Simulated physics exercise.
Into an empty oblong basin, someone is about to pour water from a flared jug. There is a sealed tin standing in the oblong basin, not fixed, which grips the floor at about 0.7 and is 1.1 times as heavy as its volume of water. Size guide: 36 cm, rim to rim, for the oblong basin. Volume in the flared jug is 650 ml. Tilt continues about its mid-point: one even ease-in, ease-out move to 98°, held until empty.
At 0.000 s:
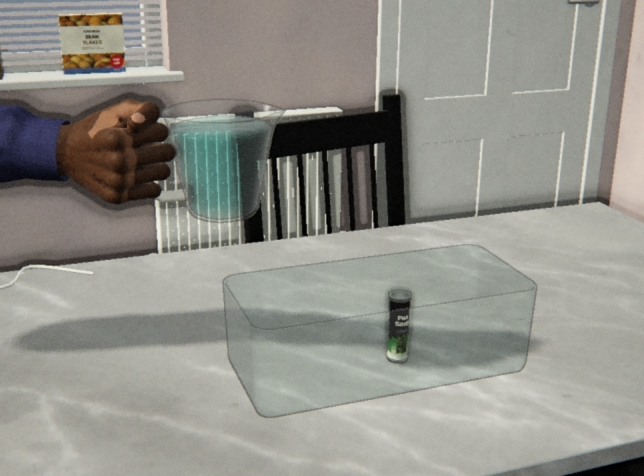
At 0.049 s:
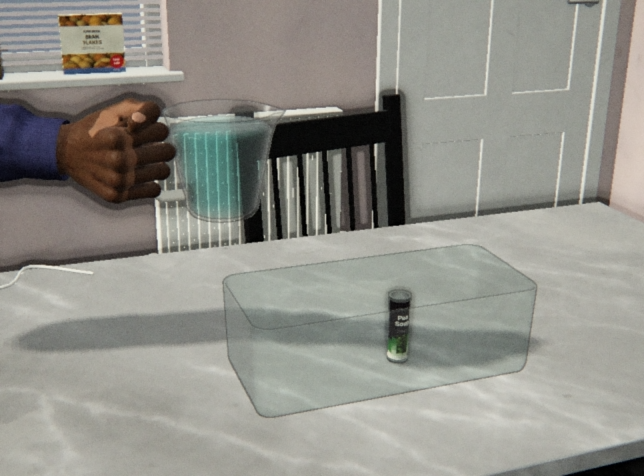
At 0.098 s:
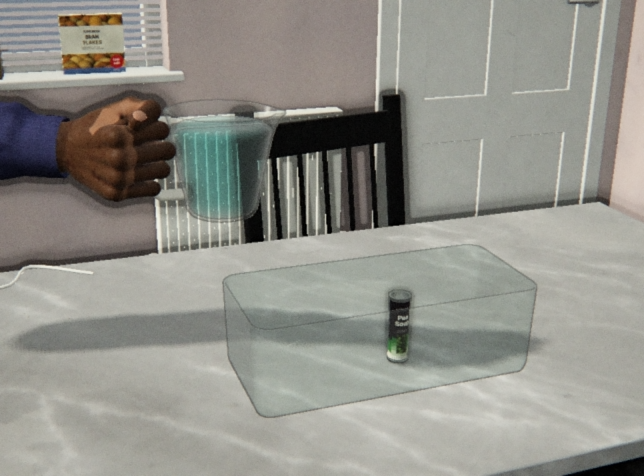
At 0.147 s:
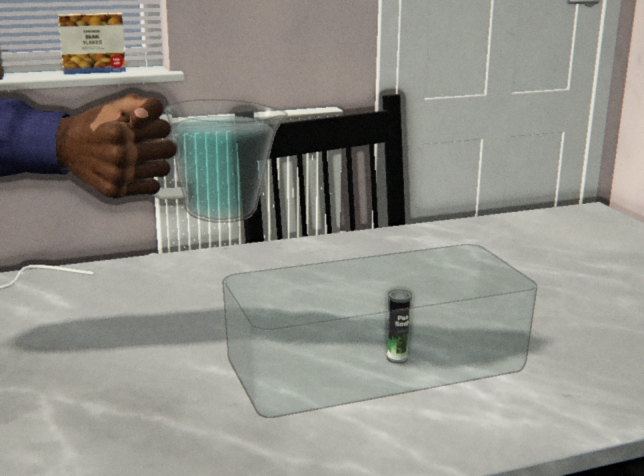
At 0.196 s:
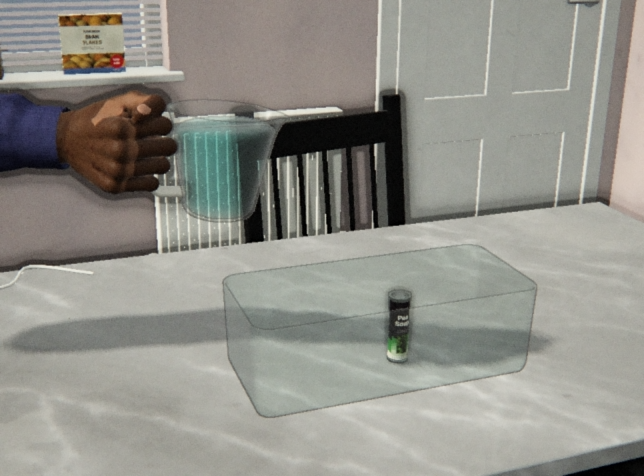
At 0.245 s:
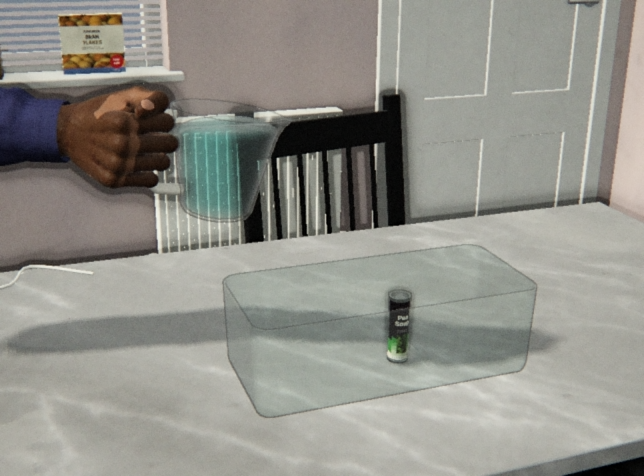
A hand tilts a flared jug of blue-green water slightly rightward near an empty clear basin.
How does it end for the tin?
Most likely it will not capsize.
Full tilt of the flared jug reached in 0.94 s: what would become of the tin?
Outcome - the tin remains standing.
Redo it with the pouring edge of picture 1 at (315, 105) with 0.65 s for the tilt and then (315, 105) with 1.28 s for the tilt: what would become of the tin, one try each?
First it topples; then it falls.
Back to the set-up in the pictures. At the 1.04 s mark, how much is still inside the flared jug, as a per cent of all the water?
Roughly 24 per cent.
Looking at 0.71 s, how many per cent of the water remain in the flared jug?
I'd estimate some 78 % remains.
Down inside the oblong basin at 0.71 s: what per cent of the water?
Fraction in basin: Approx. 4%.
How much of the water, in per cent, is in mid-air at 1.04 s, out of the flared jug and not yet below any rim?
Around 22 per cent of the liquid is in flight.
Then, 0.71 s in, the tilt is 57° and 78 per cent is still to pour; the tin stands where it began.
Then, 1.04 s in, the tilt is 90° and 24 per cent is still to pour; the tin stands where it began.
Then, 1.40 s in, the tilt is 98° and 1 per cent is still to pour; the tin stands where it began.
Then, 1.78 s in, the tilt is 98° and 0 per cent is still to pour; the tin stands where it began.
Finally, the tin stands where it began.
